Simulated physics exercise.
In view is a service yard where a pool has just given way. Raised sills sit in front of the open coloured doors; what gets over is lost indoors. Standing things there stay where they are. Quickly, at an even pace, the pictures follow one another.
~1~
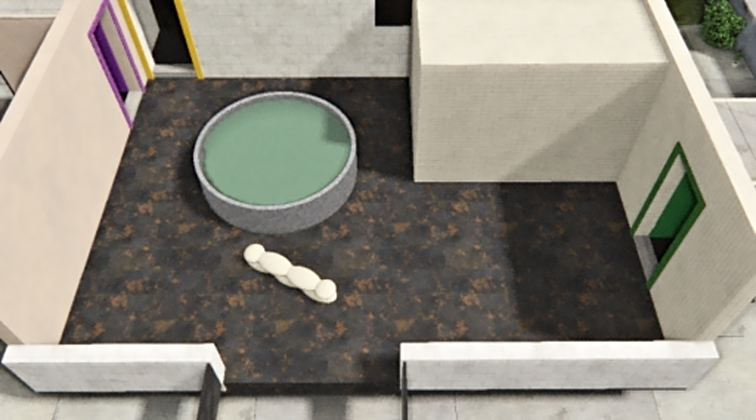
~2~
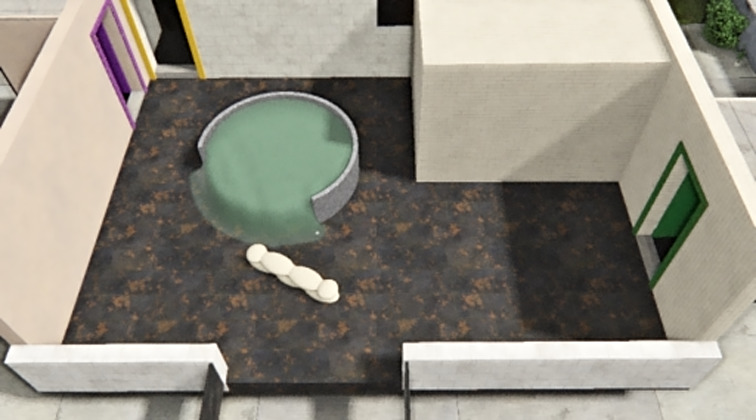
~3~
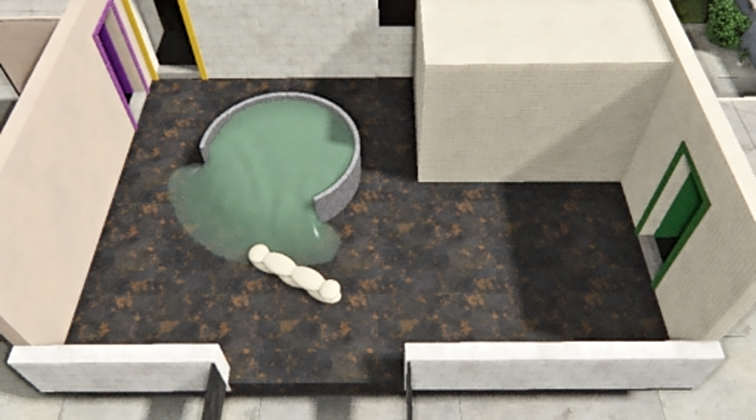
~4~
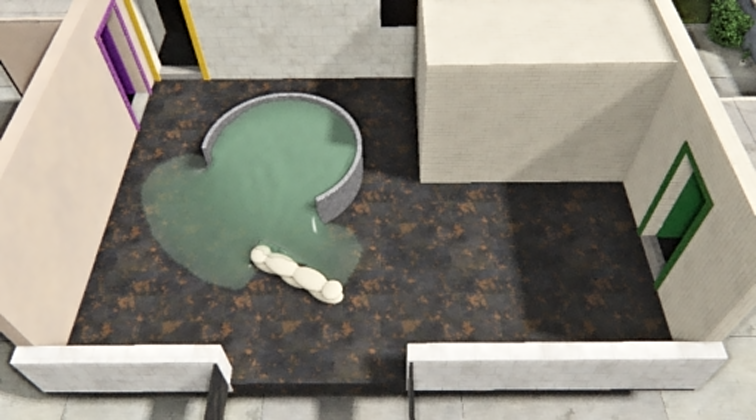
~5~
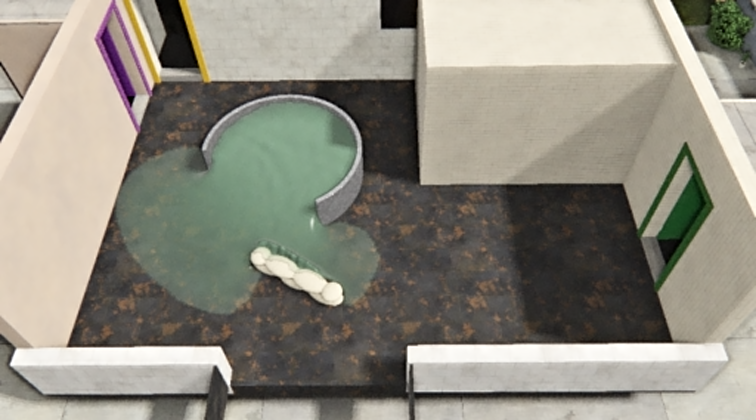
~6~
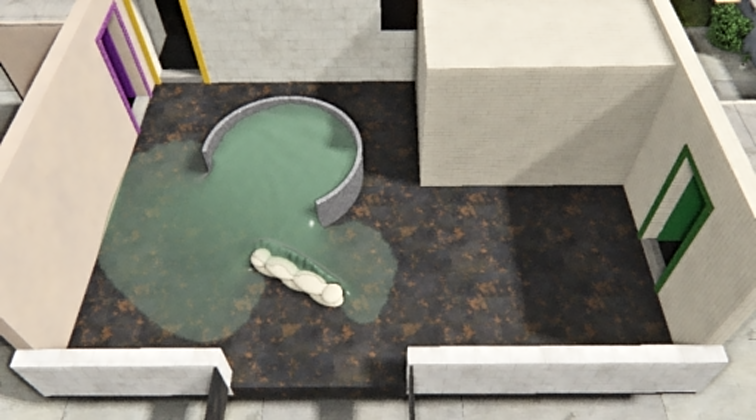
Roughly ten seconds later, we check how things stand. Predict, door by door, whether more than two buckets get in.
The yellow door does not pass two; the purple door does not pass two; the green door passes two.
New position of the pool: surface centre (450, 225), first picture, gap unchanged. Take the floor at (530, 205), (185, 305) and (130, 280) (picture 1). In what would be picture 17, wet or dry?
Going through the three places: Out of reach, out of reach, out of reach.
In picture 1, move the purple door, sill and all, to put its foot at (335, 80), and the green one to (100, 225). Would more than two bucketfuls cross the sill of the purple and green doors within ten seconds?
Then: The purple door takes less; the green door goes over.
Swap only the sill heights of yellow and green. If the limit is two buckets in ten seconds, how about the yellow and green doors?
Yellow door: Admits more; green door: Admits less.
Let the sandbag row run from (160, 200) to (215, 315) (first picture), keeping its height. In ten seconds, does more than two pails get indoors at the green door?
The green door doesn't reach the mark, as it turns out.
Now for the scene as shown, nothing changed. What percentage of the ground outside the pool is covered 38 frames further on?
I'd say close to 85 per cent.
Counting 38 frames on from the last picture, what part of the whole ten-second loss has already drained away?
My estimate is roughly 55 percent.
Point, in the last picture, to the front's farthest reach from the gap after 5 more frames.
The farthest point of the front sits at (448, 358).
A moment on, water covers 35 % of the floor; the yellow door not reached, the purple door not reached, the green door not reached.
Next, water covers 55 % of the floor; the yellow door not reached, the purple door wet at the sill, nothing in, the green door not reached.
Then, water covers 75 % of the floor; the yellow door wet at the sill, nothing in, the purple door wet at the sill, nothing in, the green door wet at the sill, nothing in.
Later, water covers 85 % of the floor; the yellow door wet at the sill, nothing in, the purple door wet at the sill, nothing in, the green door under two buckets in.
In the end, water covers 95 % of the floor; the yellow door wet at the sill, nothing in, the purple door under two buckets in, the green door over two buckets in.
